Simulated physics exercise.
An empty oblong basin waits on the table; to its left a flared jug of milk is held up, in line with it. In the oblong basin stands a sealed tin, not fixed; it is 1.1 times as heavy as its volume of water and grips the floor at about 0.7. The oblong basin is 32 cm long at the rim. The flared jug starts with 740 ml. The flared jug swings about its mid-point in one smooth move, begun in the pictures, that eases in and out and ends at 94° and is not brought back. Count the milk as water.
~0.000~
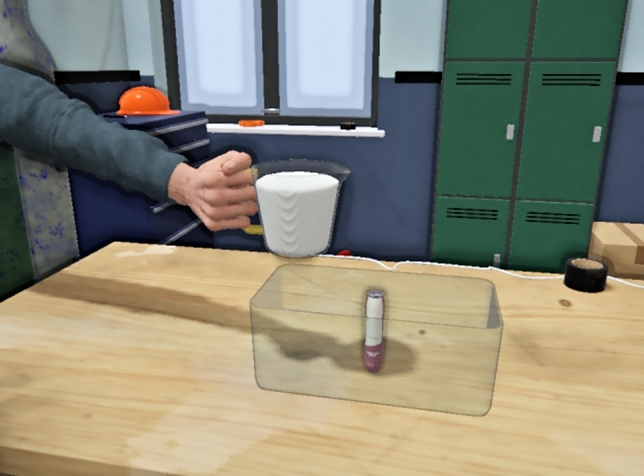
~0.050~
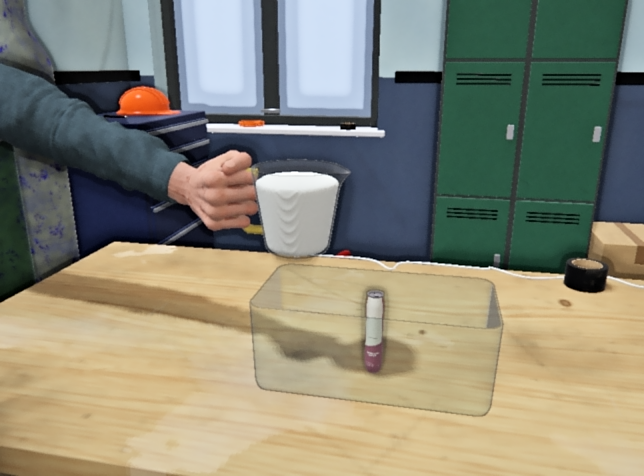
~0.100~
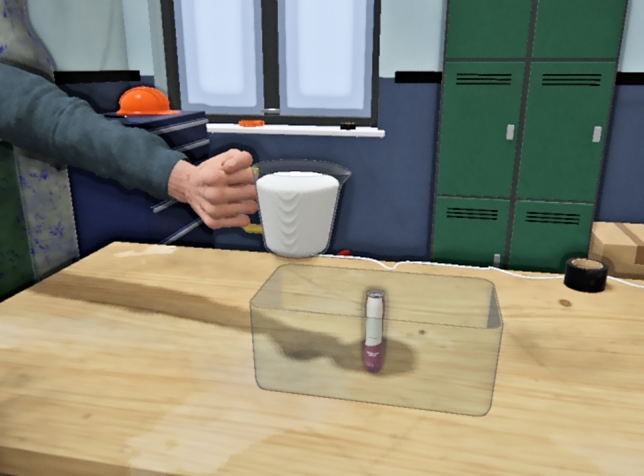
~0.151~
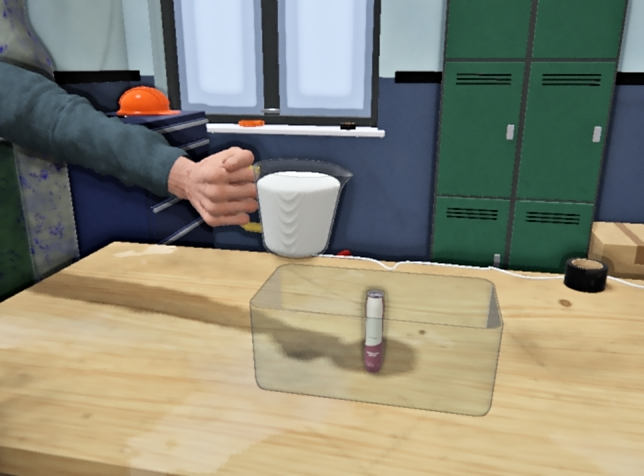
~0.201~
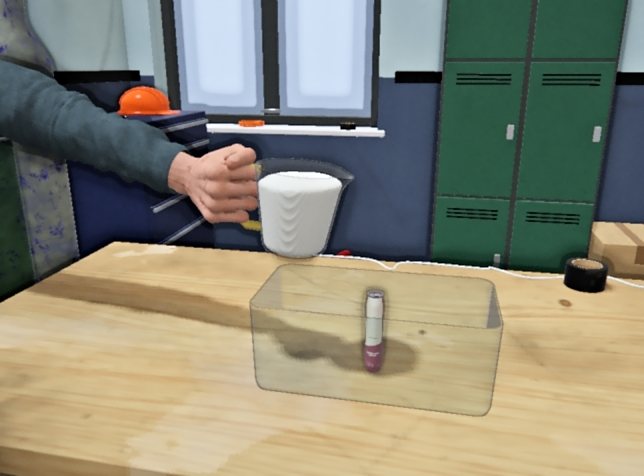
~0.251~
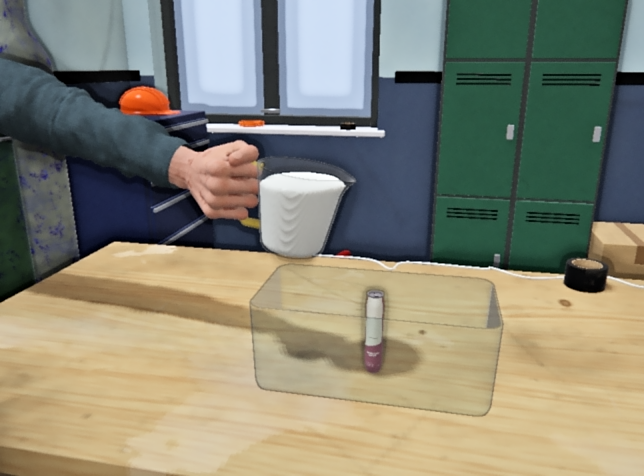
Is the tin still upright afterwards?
It topples.
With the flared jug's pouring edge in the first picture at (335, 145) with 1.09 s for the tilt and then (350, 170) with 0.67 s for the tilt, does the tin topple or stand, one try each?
First it falls; then it falls.
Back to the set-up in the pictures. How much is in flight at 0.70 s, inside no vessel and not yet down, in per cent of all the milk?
Near 14 in a hundred.
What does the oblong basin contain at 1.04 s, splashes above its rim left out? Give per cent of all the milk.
About 56 per cent.
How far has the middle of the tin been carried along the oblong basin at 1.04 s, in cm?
Some 0 cm.
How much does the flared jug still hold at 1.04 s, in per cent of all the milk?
About 30 per cent.
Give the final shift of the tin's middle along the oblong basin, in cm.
About 8.0 cm.
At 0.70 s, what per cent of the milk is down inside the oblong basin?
Some 6 per cent.
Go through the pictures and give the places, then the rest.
The first picture shows tilt 0°; pouring edge (350, 171); surface from (259, 178) to (339, 181); the oblong basin's rim runs from (266, 284) to (497, 304); the tin's top is at (375, 298).
The second picture shows tilt 0°; pouring edge (350, 172); surface from (259, 178) to (339, 182).
The third picture shows tilt 1°; pouring edge (351, 173); surface from (260, 178) to (340, 183).
The fourth picture shows tilt 3°; pouring edge (352, 175); surface from (261, 177) to (341, 183).
The fifth picture shows tilt 6°; pouring edge (354, 177); surface from (262, 178) to (343, 184).
The sixth picture shows tilt 9°; pouring edge (355, 180); surface from (264, 179) to (346, 184).
After 0.70 s the tilt is 56° and 80 per cent is still to pour; the tin stands where it began.
After 1.04 s the tilt is 87° and 30 per cent is still to pour; the tin stands where it began.
After 1.38 s the tilt is 94° and 3 per cent is still to pour; the tin leans 19°.
After 1.76 s the tilt is 94° and 0 per cent is still to pour; the tin lies on its side.
In the end the tin lies on its side.
